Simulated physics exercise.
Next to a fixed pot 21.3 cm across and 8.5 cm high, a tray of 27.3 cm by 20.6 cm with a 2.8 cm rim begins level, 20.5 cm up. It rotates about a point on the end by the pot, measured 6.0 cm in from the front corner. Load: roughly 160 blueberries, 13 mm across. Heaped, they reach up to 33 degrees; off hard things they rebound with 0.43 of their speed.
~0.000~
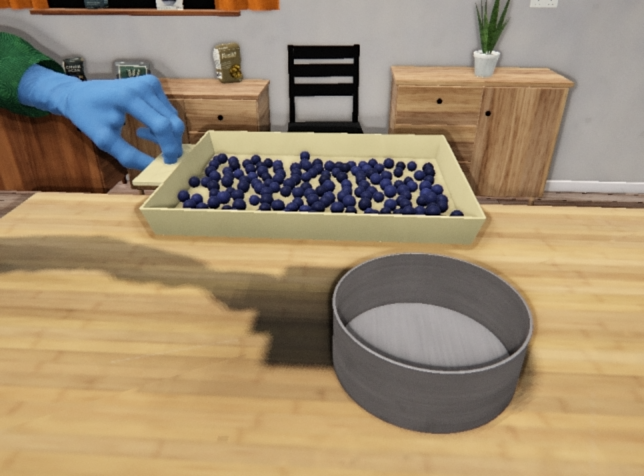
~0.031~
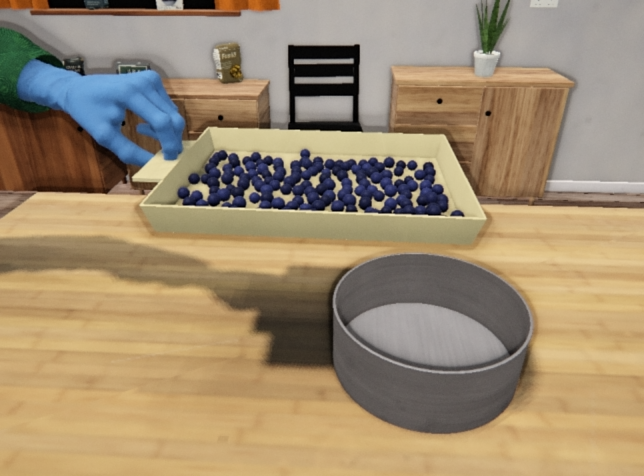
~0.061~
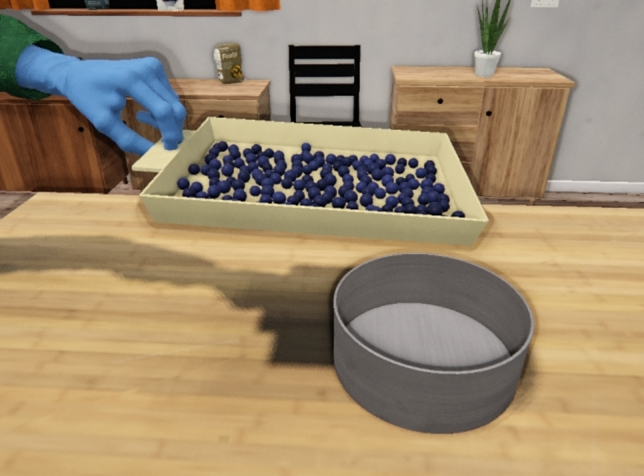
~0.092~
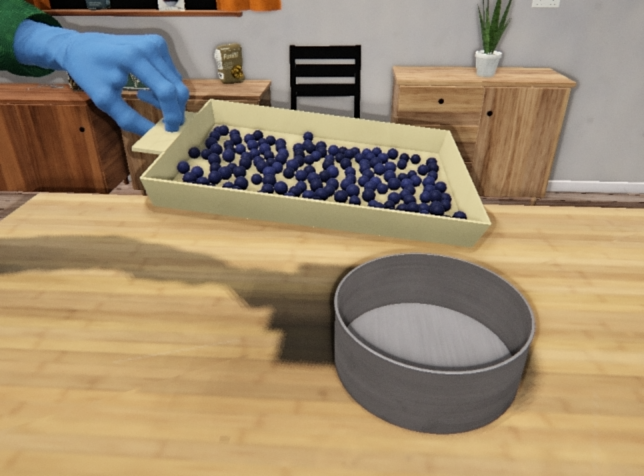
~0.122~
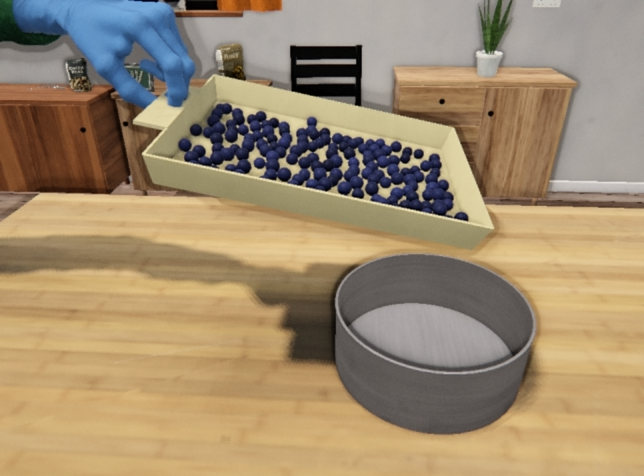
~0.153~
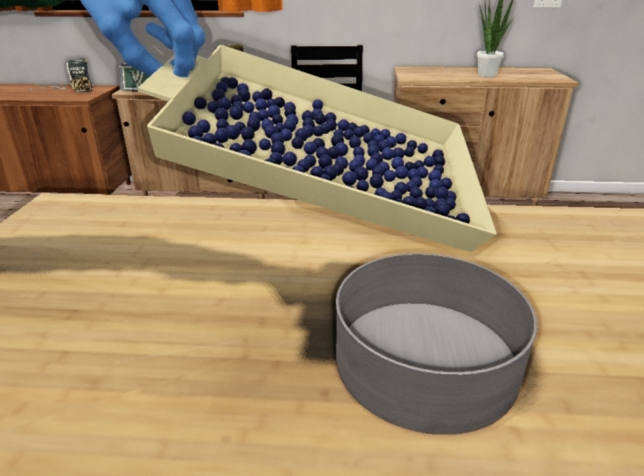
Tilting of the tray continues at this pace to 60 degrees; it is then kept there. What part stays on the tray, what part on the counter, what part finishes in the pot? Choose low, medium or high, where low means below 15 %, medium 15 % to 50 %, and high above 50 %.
Shares - tray: High, counter: Medium, pot: Low.
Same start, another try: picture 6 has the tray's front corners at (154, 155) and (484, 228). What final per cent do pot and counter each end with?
That works out as pot 5 and counter 25.
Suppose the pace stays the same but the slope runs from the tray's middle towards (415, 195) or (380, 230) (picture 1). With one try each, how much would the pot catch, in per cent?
Estimate: Some 5 % and some 5 % respectively.
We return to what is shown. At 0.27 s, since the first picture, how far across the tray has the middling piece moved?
It has moved some 1 cm from its start.
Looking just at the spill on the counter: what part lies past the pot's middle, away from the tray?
Around 100 in a hundred.
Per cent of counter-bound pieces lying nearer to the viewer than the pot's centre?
About 90 per cent.
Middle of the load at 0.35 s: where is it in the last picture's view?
Load centre: About (411, 123) px.
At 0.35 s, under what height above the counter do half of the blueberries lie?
The halfway mark is near 30 cm.
After 0.27 s, tilt 43 degrees; the tray holds 100 %, the pot 0 %.
Then, at 0.35 s, tilt 57 degrees; the tray holds 100 %, the pot 0 %.
After 0.56 s, tilt 60 degrees; the tray holds 90 %, the pot 0 %.
At rest (1.7 s), tray 60 %, counter 35 %, pot 5 %.
